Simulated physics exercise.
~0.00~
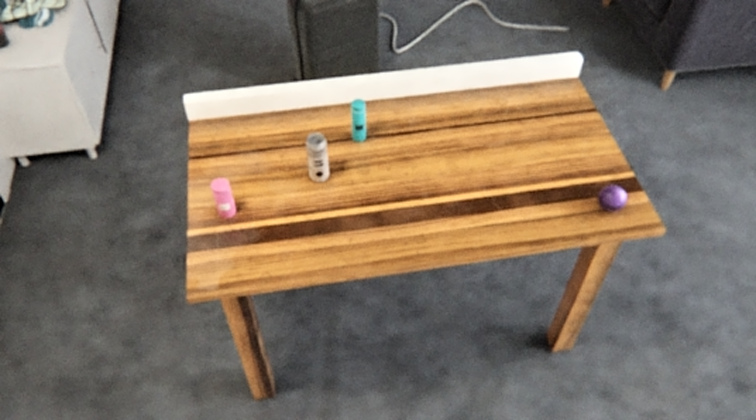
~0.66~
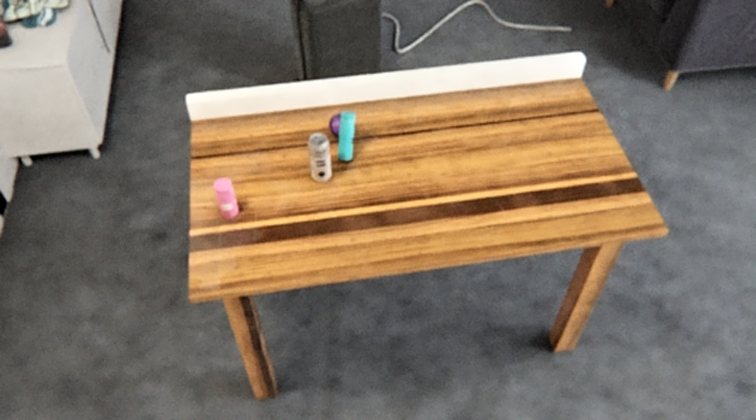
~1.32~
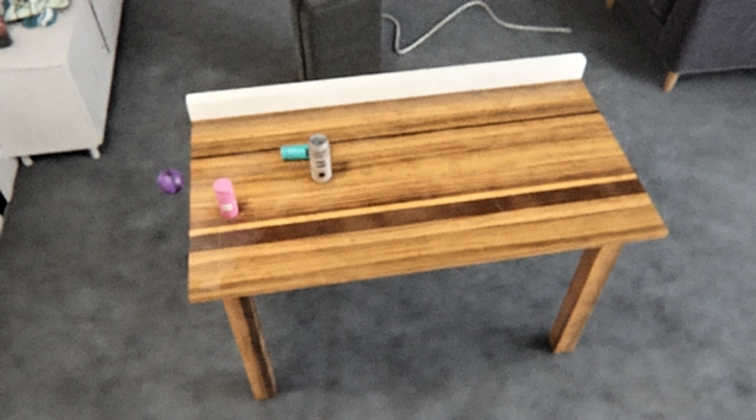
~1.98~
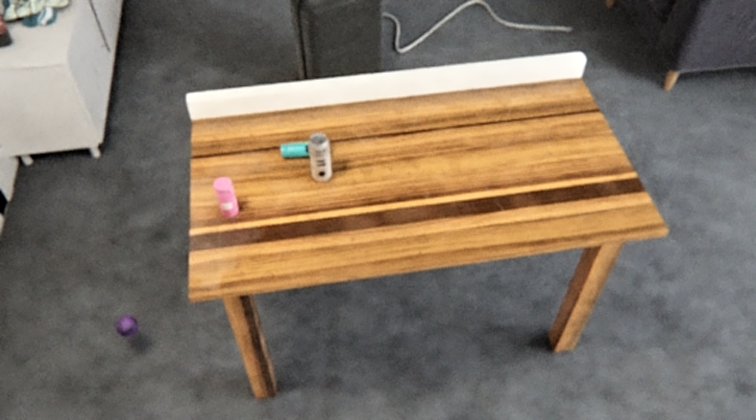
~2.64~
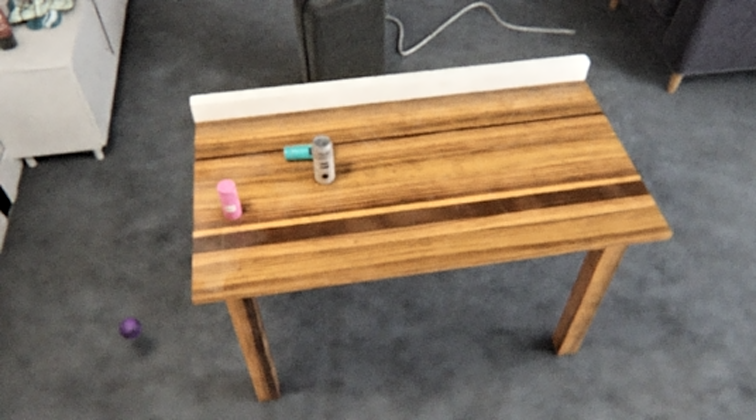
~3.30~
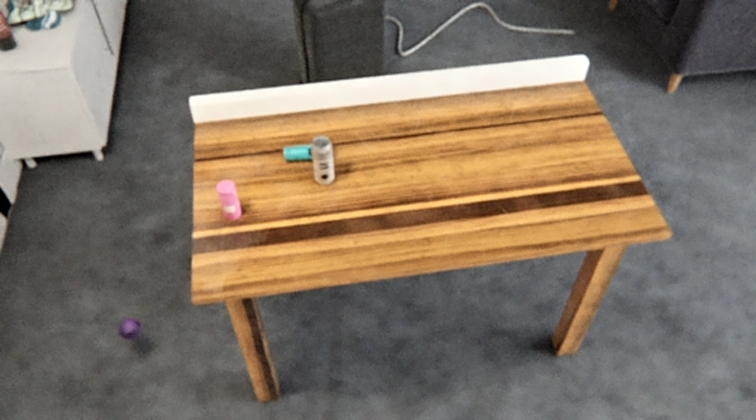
A purple ball sits near the right end of a striped wooden table, seen from above in a grey-carpeted room by a slightly swaying camera. A pink shaker stands at the left, a silvery-white can stands nearer the middle, and a turquoise shaker stands behind it, before the white batten along the far edge. The ball travels left to the far side and reaches the turquoise shaker, which leans and topples. The ball continues off the left end and drops to the carpet, where it rests. The turquoise shaker lies behind the upright can, and the pink shaker still stands.
